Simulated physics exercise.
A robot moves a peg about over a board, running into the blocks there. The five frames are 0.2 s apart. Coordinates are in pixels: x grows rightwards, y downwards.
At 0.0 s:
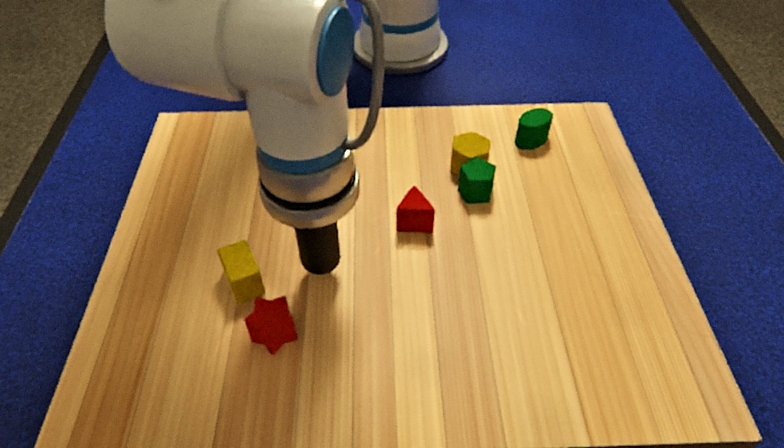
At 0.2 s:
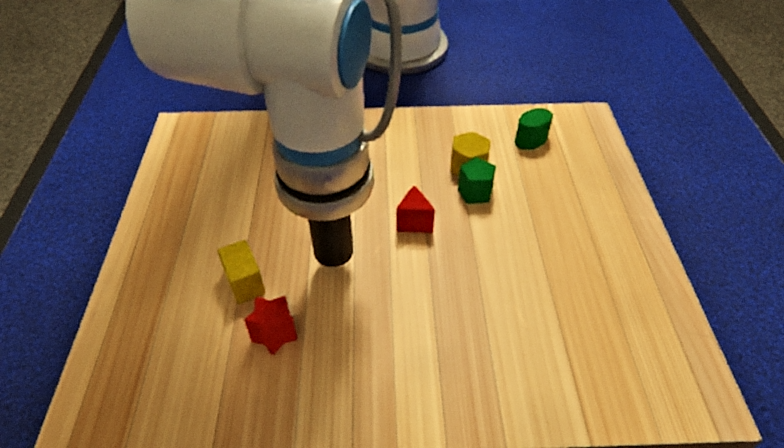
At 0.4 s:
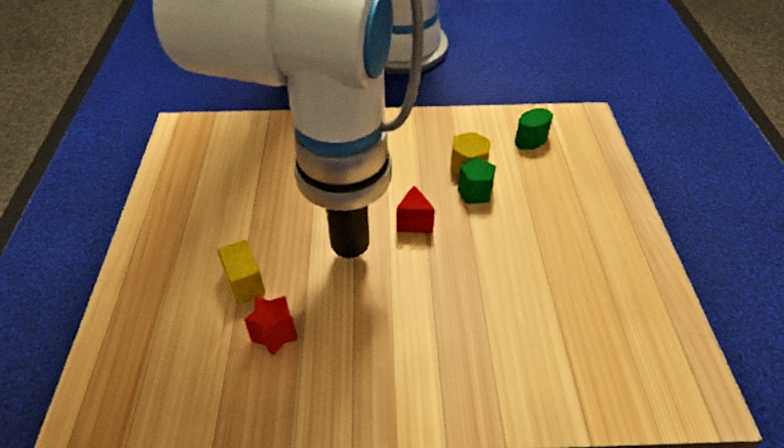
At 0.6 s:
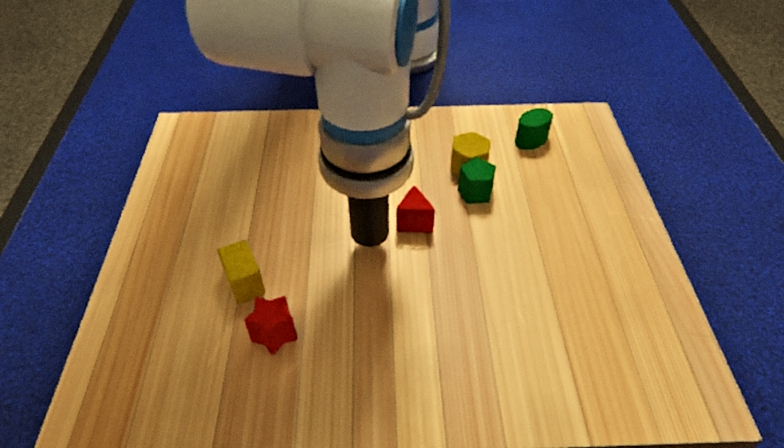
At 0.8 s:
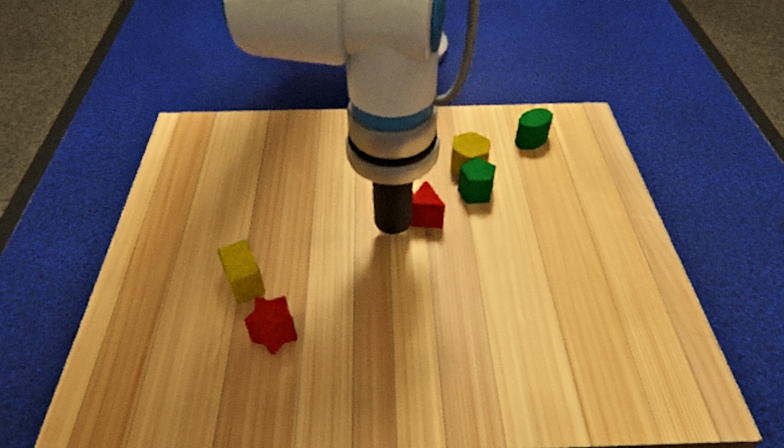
A robot arm with a dark peg moves right and slightly away across a wooden board, leaving a yellow block and a red star-shaped block behind on the left. The peg reaches the red triangular block and pushes it slightly right, while the yellow and green blocks beyond it stay still.
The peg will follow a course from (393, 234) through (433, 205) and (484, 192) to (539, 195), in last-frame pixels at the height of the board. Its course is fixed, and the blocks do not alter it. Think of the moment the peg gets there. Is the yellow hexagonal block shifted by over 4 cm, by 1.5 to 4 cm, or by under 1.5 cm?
The displacement of the yellow hexagonal block is below 1.5 cm.
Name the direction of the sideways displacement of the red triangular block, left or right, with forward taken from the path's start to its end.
It's set to shift right.
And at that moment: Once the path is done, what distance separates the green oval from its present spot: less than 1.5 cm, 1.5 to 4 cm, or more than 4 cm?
The smallest band: Under 1.5 cm.
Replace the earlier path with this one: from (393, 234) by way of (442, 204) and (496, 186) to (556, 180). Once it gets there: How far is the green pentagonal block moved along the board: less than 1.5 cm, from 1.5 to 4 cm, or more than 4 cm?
It is going to finish beyond 4 cm from where it is now.
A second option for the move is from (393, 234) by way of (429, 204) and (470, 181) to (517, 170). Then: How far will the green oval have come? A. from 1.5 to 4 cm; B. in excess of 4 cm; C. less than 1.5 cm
My pick is C.
On the path given first. One third of the way, peg at (435, 192); red triangular block at (466, 178), turned 90° clockwise; green pentagonal block at (493, 167), turned 35° anticlockwise.
Two thirds of the way, peg at (486, 179); red triangular block at (511, 184); green pentagonal block at (522, 163), turned 95° anticlockwise.
At the end, peg at (543, 182); red triangular block at (534, 192), turned 180° clockwise; yellow hexagonal block in place; green pentagonal block at (570, 158), turned 140° anticlockwise; green oval in place.
